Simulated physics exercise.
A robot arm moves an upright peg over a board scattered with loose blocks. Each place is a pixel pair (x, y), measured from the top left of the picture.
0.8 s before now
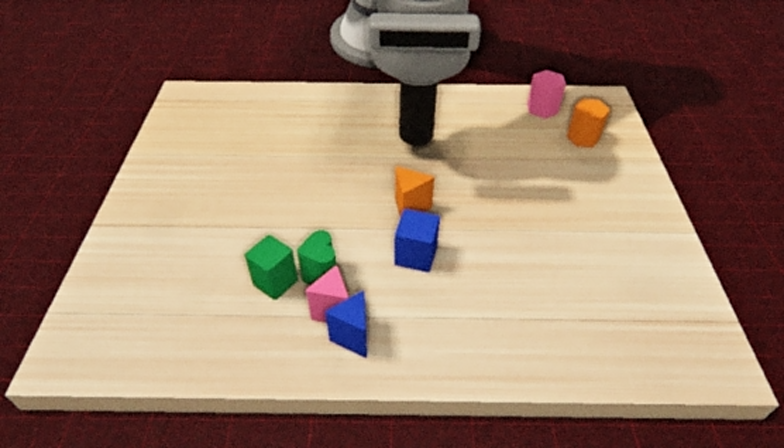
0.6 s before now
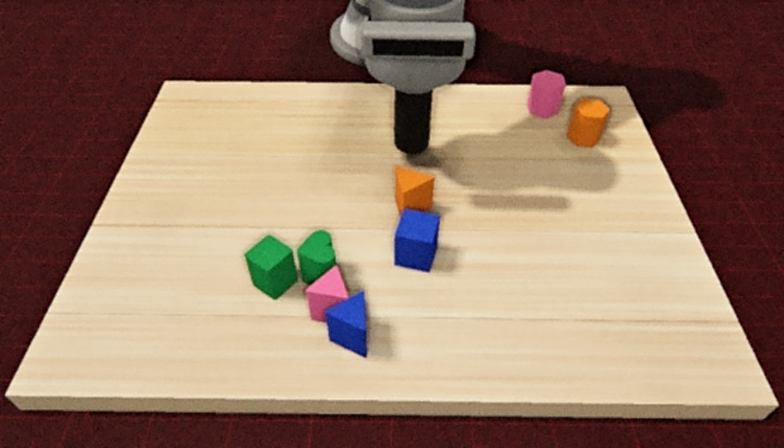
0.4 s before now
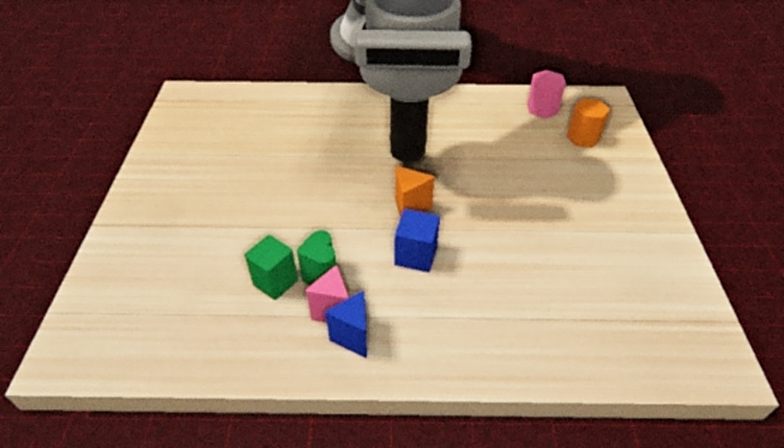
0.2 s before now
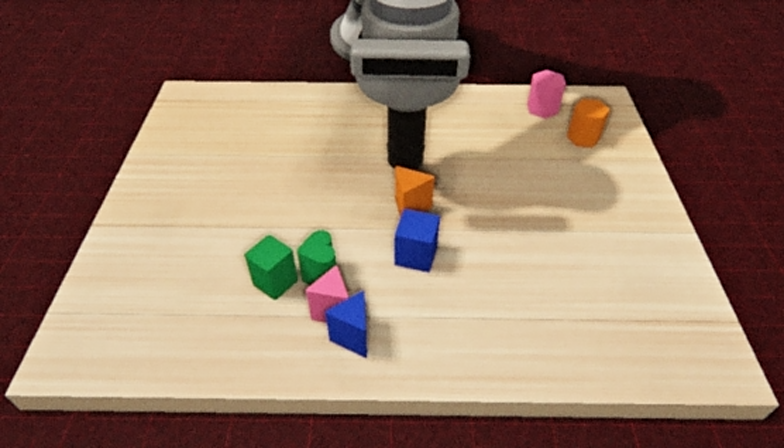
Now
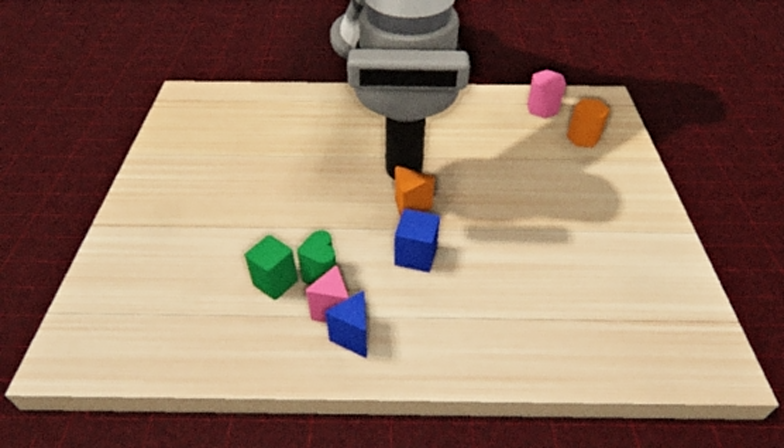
A robot arm lowered its black peg slowly down the wooden board, drifting slightly left, until it was right by the orange triangle above the blue block, while all the scattered blocks stayed still.
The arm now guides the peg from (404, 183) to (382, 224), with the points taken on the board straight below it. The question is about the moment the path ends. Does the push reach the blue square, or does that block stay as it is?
It barely shifts, if at all.
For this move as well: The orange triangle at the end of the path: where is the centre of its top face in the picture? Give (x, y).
It is at (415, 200).
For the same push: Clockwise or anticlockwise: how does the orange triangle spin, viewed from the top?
From above, the orange triangle will be seen to turn anti-clockwise.
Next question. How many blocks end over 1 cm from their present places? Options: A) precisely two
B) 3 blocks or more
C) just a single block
I'll go with C - just a single block.
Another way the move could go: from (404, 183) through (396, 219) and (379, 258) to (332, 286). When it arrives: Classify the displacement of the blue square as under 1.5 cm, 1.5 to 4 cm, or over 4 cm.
Distance: Between 1.5 and 4 cm.
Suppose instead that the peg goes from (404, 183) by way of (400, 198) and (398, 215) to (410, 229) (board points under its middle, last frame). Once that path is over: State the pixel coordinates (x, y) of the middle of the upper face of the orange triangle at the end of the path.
The middle of the upper face of the orange triangle will lie at about (434, 218) in the picture.
What follows on the original path. Halfway along, peg (394, 191); orange triangle (412, 191), turned 60° anticlockwise.
At the end, peg (382, 212); orange triangle (415, 200), turned 80° anticlockwise; blue square still.
